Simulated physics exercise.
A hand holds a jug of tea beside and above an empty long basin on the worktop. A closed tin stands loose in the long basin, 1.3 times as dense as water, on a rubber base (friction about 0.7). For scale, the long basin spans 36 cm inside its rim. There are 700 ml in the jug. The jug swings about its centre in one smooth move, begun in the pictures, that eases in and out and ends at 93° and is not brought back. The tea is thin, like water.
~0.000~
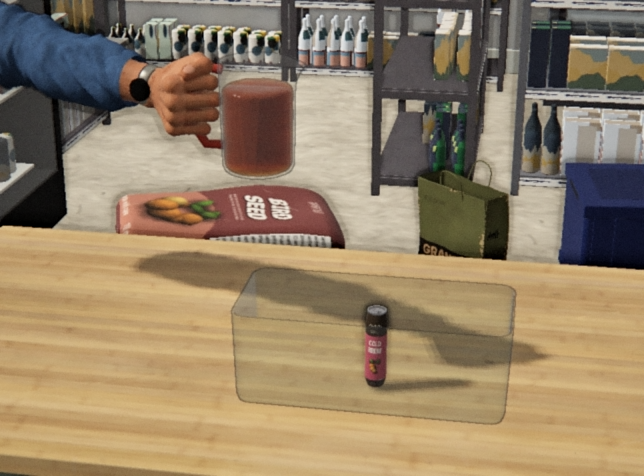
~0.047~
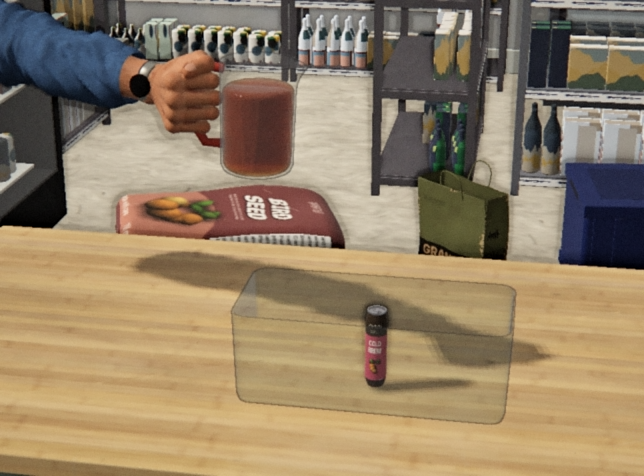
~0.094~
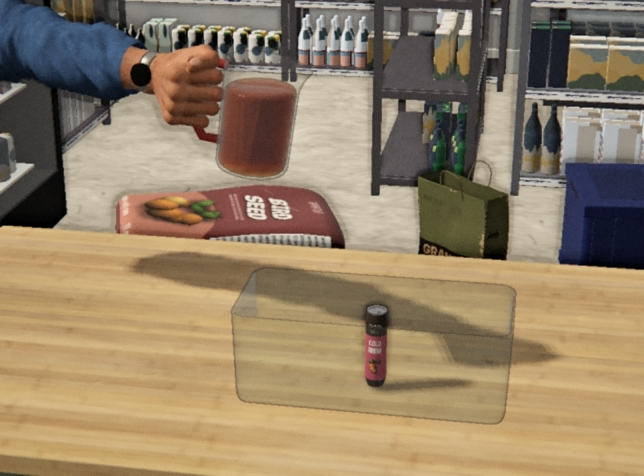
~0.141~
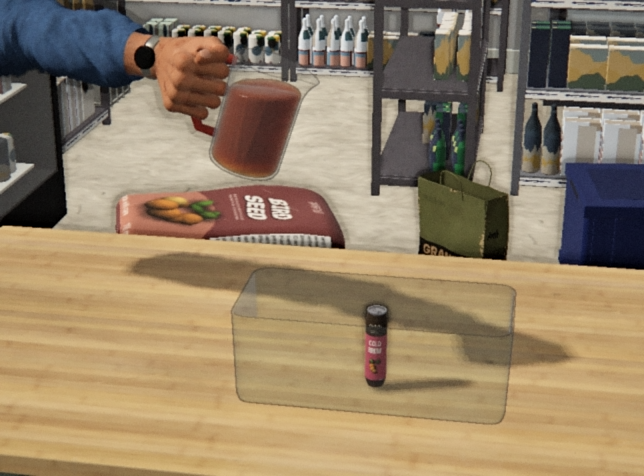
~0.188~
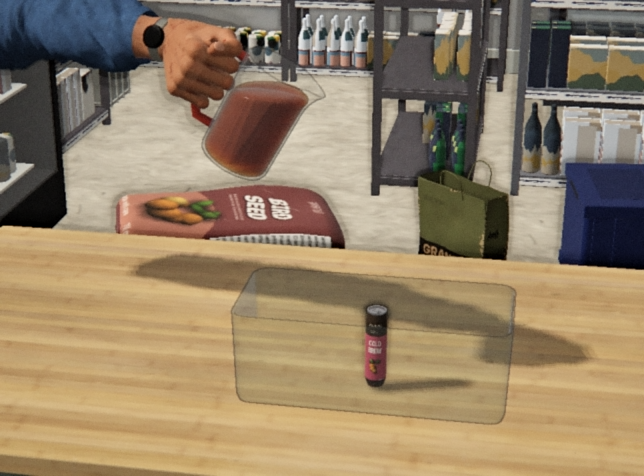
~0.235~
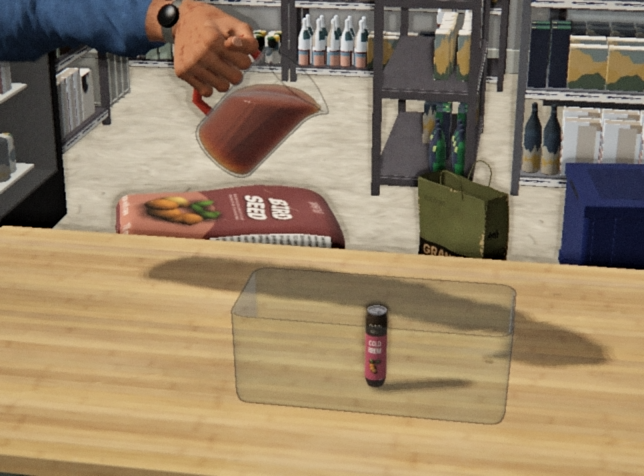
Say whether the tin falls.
It keeps standing.
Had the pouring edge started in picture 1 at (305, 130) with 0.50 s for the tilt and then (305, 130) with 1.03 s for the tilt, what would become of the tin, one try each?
First it stays up; then it remains upright.
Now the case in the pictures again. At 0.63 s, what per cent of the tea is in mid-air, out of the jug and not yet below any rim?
Some 32 per cent.
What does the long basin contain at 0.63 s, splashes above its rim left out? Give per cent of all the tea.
About 30 per cent.
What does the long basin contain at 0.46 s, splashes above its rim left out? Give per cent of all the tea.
Some 1 per cent.
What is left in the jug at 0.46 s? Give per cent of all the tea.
About 72 per cent.
By 0.46 s the tilt is 92° and 72 per cent is still to pour; the tin stands where it began.
By 0.63 s the tilt is 93° and 39 per cent is still to pour; the tin stands where it began.
By 0.81 s the tilt is 93° and 19 per cent is still to pour; the tin stands where it began.
By 1.00 s the tilt is 93° and 9 per cent is still to pour; the tin stands where it began.
At rest the tin stands where it began.
